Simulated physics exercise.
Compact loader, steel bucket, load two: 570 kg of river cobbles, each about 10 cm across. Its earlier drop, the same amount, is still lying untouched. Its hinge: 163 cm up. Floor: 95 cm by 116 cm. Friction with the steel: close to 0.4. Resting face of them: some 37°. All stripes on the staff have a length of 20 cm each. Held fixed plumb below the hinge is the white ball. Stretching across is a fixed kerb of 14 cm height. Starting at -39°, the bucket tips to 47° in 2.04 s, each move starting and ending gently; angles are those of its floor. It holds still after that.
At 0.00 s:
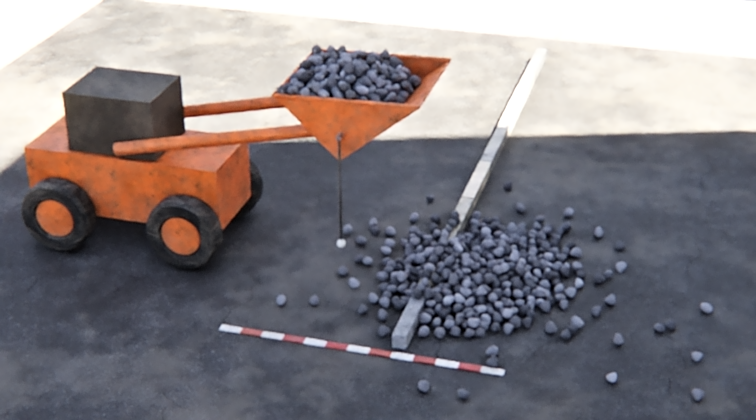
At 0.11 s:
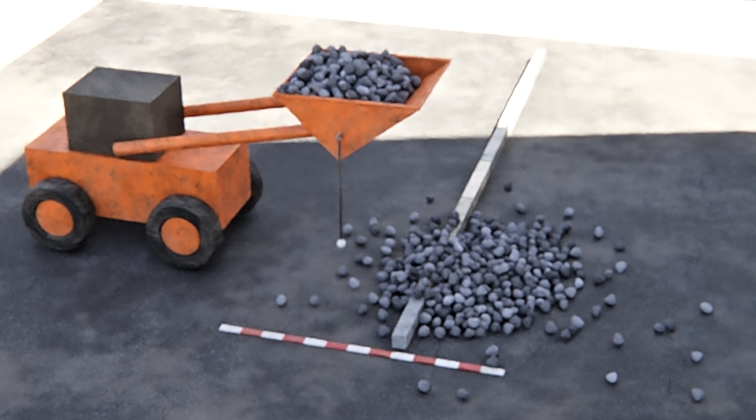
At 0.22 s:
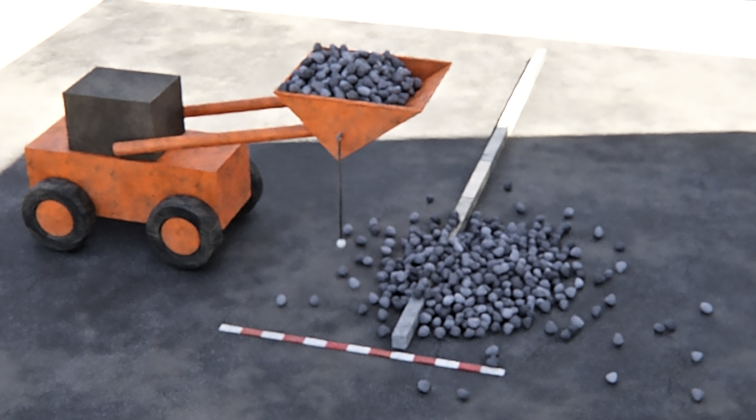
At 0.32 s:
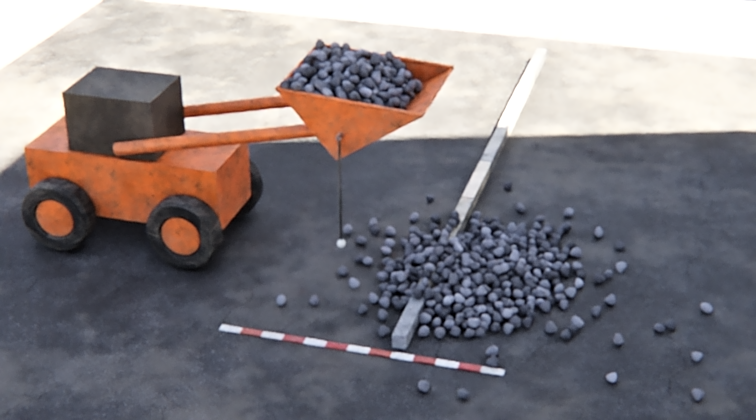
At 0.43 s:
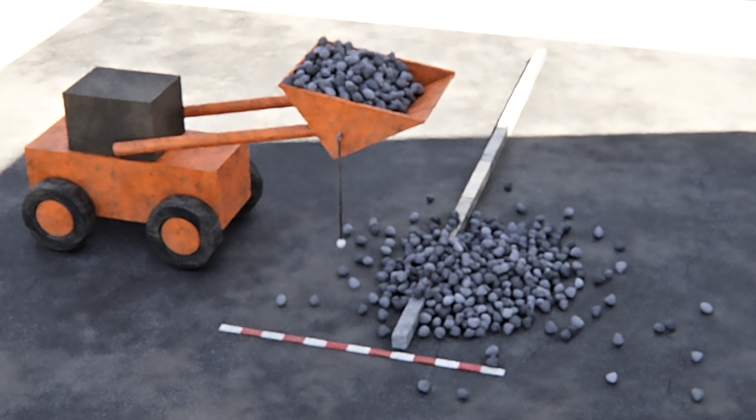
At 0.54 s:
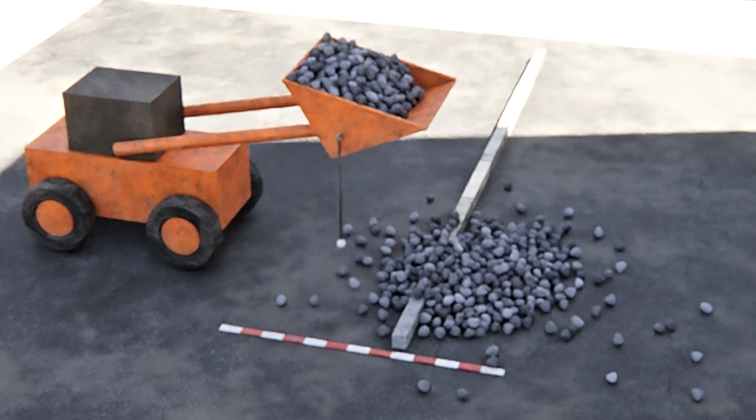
The orange bucket of a toy-like loader tilts slowly forward, its right lip dipping slightly while the dark stones heaped inside shift a little with it. The loader, with black wheels and a dark box on top, stands at left on dark ground with a pale area behind, viewed from above. Right of it, a loose stone pile straddles a grey kerb behind a red-and-white staff, all motionless.
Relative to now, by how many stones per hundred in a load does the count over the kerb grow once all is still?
It grows by roughly 69 per hundred.
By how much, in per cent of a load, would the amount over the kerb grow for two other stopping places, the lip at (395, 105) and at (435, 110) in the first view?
About 35 and 90 per cent.
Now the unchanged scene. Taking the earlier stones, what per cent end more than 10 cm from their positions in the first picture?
Close to 20 in a hundred of them.
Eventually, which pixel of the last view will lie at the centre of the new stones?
Around (464, 256) in the last picture.
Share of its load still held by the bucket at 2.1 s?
Still inside: Some 5 %.
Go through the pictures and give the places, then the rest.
In the first picture, the bucket is at -39°, its lip at (419, 108); the top of the load is at (349, 60). The earlier load is highest near (456, 254), 25 cm above ground level, 19 % on this side of the kerb, 81 % over the kerb.
In the second picture, lip at (420, 109), floor tilted -38°, highest stones at (350, 60); the stones move at 0.1 m/s on average.
In the third picture, lip at (421, 111), floor tilted -36°, highest stones at (345, 60); the stones move at 0.1 m/s on average.
In the fourth picture, lip at (423, 116), floor tilted -33°, highest stones at (340, 57); the stones move at 0.2 m/s on average.
In the fifth picture, the bucket is at -29°, its lip at (425, 122); the top of the load is at (333, 52); the stones move at 0.2 m/s on average.
In the sixth picture, the bucket is at -24°, its lip at (426, 129); the top of the load is at (328, 48); the stones move at 0.3 m/s on average.
After 1.5 s the floor is at 34°; in per cent of one load, 80 in the bucket, 34 on this side of the kerb, 86 over the kerb; the foremost stones are at (660, 335).
After 2.1 s the floor is at 47°; in per cent of one load, 6 in the bucket, 55 on this side of the kerb, 139 over the kerb; the foremost stones are at (660, 335).
After 2.5 s the floor is at 47°; in per cent of one load, 0 in the bucket, 49 on this side of the kerb, 151 over the kerb; the foremost stones are at (660, 335).
After 5.3 s the floor is at 47°; in per cent of one load, 0 in the bucket, 50 on this side of the kerb, 149 over the kerb; the foremost stones are at (665, 341). Net gain over the kerb, 69.
